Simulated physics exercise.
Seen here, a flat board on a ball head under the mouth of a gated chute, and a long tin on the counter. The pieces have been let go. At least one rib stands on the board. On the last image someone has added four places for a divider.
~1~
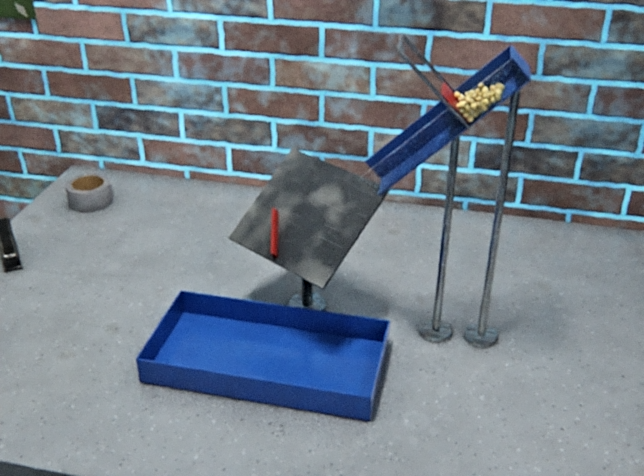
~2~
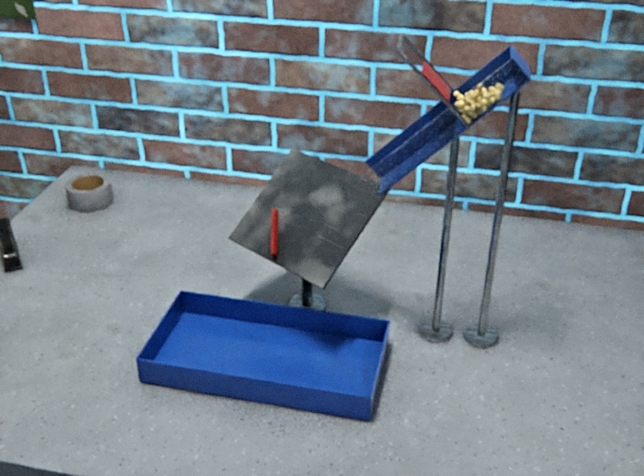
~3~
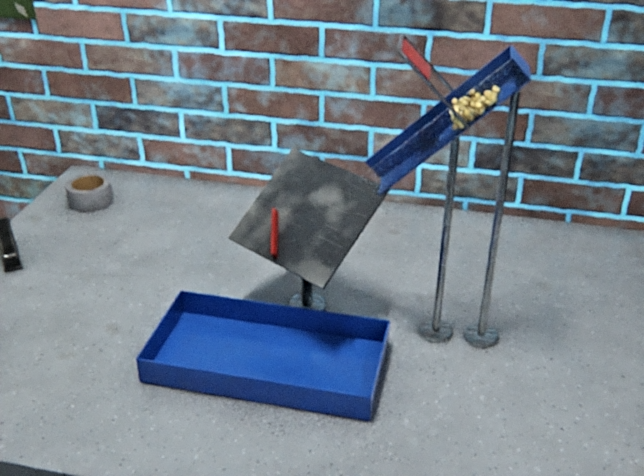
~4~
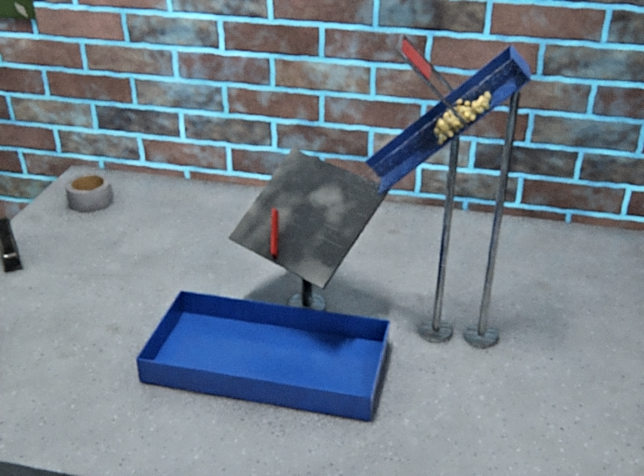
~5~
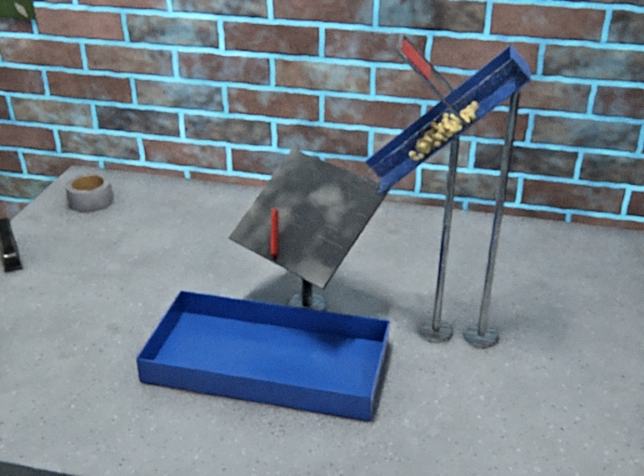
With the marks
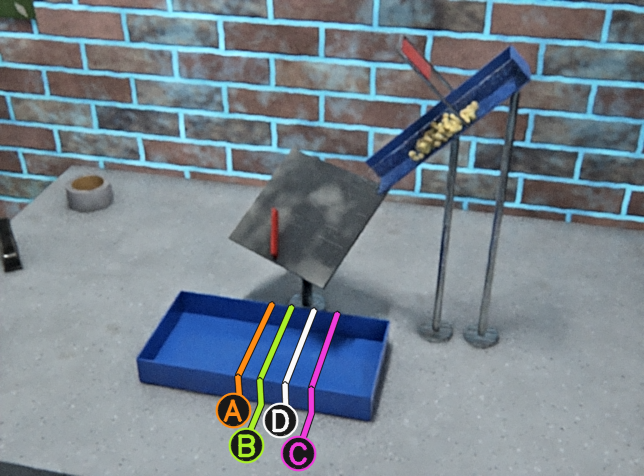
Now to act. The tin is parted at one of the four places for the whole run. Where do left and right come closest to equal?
Line A does it best.
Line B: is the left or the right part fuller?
More lands on the left.
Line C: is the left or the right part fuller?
Left.
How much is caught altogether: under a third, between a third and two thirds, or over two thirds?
About that: Over two thirds.
On the marked copy, line A crosses the front rim at (238, 375); line B crosses the front rim at (260, 379); line C crosses the front rim at (311, 387); line D crosses the front rim at (285, 383).
With A, of what is caught, roughly half on the left of the divider, roughly half on the right.
With B, of what is caught, almost all on the left of the divider, about a tenth on the right.
With C, of what is caught, every piece on the left of the divider, not one piece on the right.
With D, of what is caught, every piece on the left of the divider, not one piece on the right.
